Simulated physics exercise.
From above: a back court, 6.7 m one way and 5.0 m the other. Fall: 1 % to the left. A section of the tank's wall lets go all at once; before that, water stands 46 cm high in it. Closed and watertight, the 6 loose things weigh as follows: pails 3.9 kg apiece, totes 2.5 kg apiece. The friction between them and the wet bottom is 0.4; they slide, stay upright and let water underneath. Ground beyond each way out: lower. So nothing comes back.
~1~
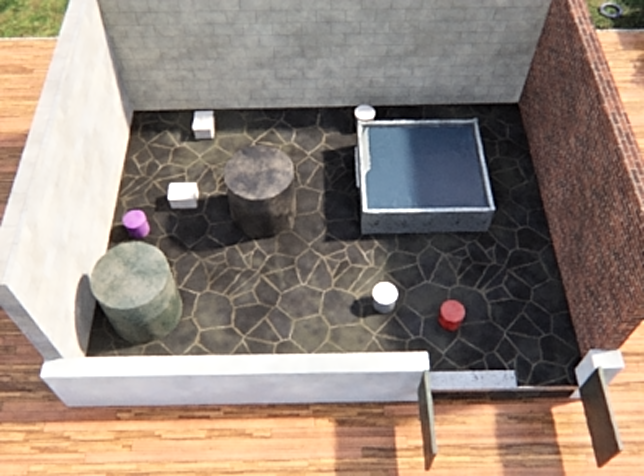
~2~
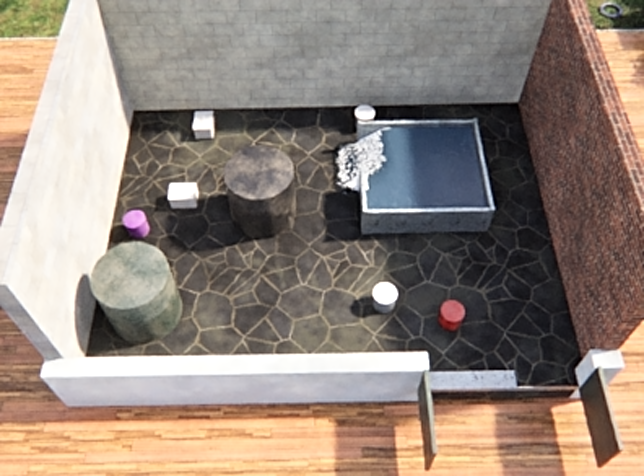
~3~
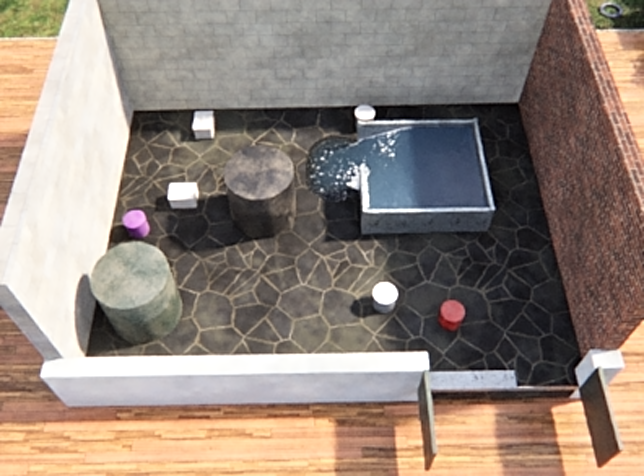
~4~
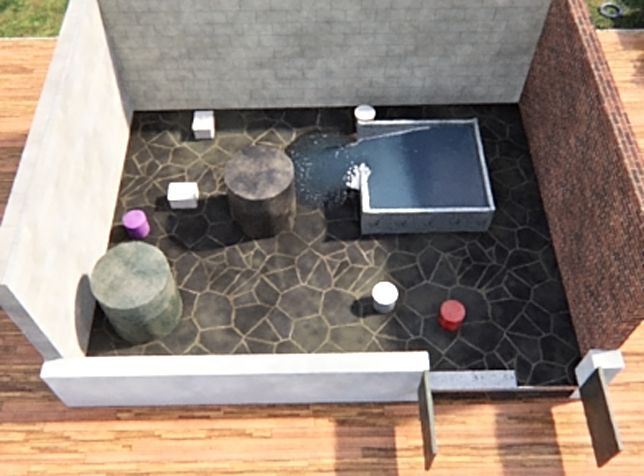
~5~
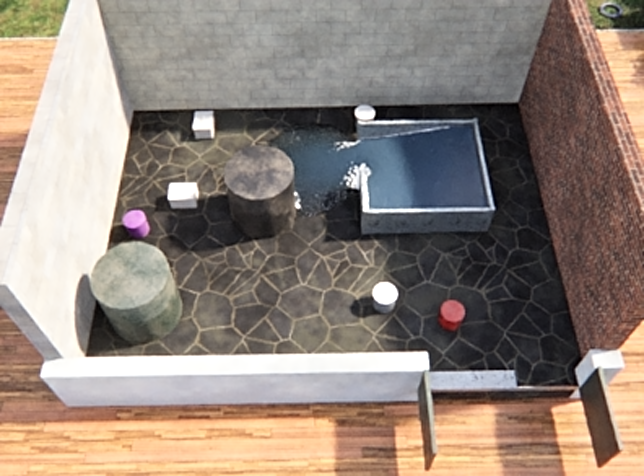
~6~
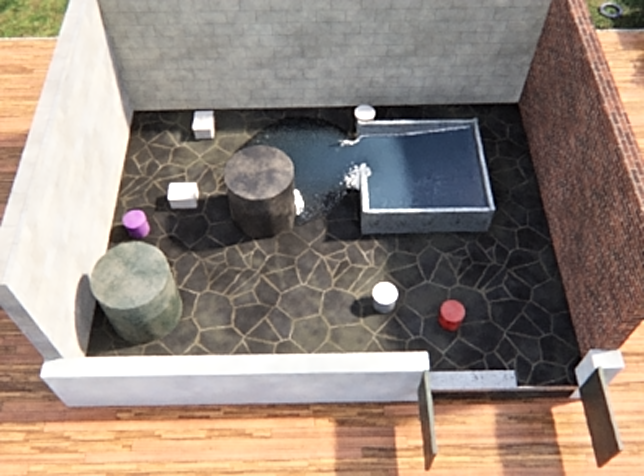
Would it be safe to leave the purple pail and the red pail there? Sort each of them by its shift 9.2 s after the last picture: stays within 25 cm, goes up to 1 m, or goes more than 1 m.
Sorted: The purple pail goes more than 1 m, the red pail stays within 25 cm.
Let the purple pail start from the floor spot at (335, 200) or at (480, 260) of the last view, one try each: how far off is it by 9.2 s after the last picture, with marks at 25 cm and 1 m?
I'd say it does not really move on the first try and it does not really move on the second.
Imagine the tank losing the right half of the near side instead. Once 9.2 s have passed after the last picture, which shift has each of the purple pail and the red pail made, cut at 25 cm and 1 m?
Purple pail: Essentially stationary; red pail: Displaced far.
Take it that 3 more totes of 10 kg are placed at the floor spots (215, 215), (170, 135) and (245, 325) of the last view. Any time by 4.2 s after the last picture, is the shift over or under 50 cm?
Note, same order as listed: Inside the limit, beyond the limit, inside the limit.
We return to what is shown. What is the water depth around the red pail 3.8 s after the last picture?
Close to 0 centimetres.
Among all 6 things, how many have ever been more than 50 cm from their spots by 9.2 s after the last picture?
The tally stands at 3.
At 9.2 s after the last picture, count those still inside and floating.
Count: 2.
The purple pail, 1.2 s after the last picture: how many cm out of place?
I'd guess some 0 cm by then.
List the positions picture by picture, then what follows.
The purple pail at (135, 219), on the bottom; the red pail at (453, 311) rests on the ground; water covers 3.0 m2; 0 of 6 have shifted, in the first picture.
The purple pail at (135, 219), on the bottom; the red pail at (453, 311), on the bottom; 3.4 m2 under water; 0 of 6 have shifted, in the second picture.
The purple pail at (135, 219) rests on the ground; the red pail at (453, 311) rests on the ground; water covers 3.9 m2; 0 of 6 have shifted, in the third picture.
The purple pail at (135, 219), on the bottom; the red pail at (453, 311), on the bottom; 4.7 m2 under water; 0 of 6 have shifted, in the fourth picture.
The purple pail at (135, 219) rests on the ground; the red pail at (453, 311) rests on the ground; water covers 5.3 m2; 0 of 6 have shifted, in the fifth picture.
The purple pail at (135, 219) rests on the ground; the red pail at (453, 311) rests on the ground; water covers 6.1 m2; 0 of 6 have shifted, in the sixth picture.
Then, 1.2 s after the last picture the purple pail is near (135, 219), 0.0 m from its start, aground; the red pail is near (453, 311), 0.0 m from its start, aground; 0 of 6 are out; 1 afloat.
Then, 3.8 s after the last picture the purple pail is near (175, 266), 1.1 m from its start, afloat; the red pail is near (453, 311), 0.0 m from its start, aground; 0 of 6 are out; 3 afloat.
Then, 6.2 s after the last picture the purple pail is near (293, 328), 3.0 m from its start, afloat; the red pail is near (453, 311), 0.0 m from its start, aground; 0 of 6 are out; 3 afloat.
Then, 9.2 s after the last picture the purple pail is near (407, 332), 4.4 m from its start, afloat; the red pail is near (454, 311), 0.0 m from its start, aground; 0 of 6 are out; 2 afloat.
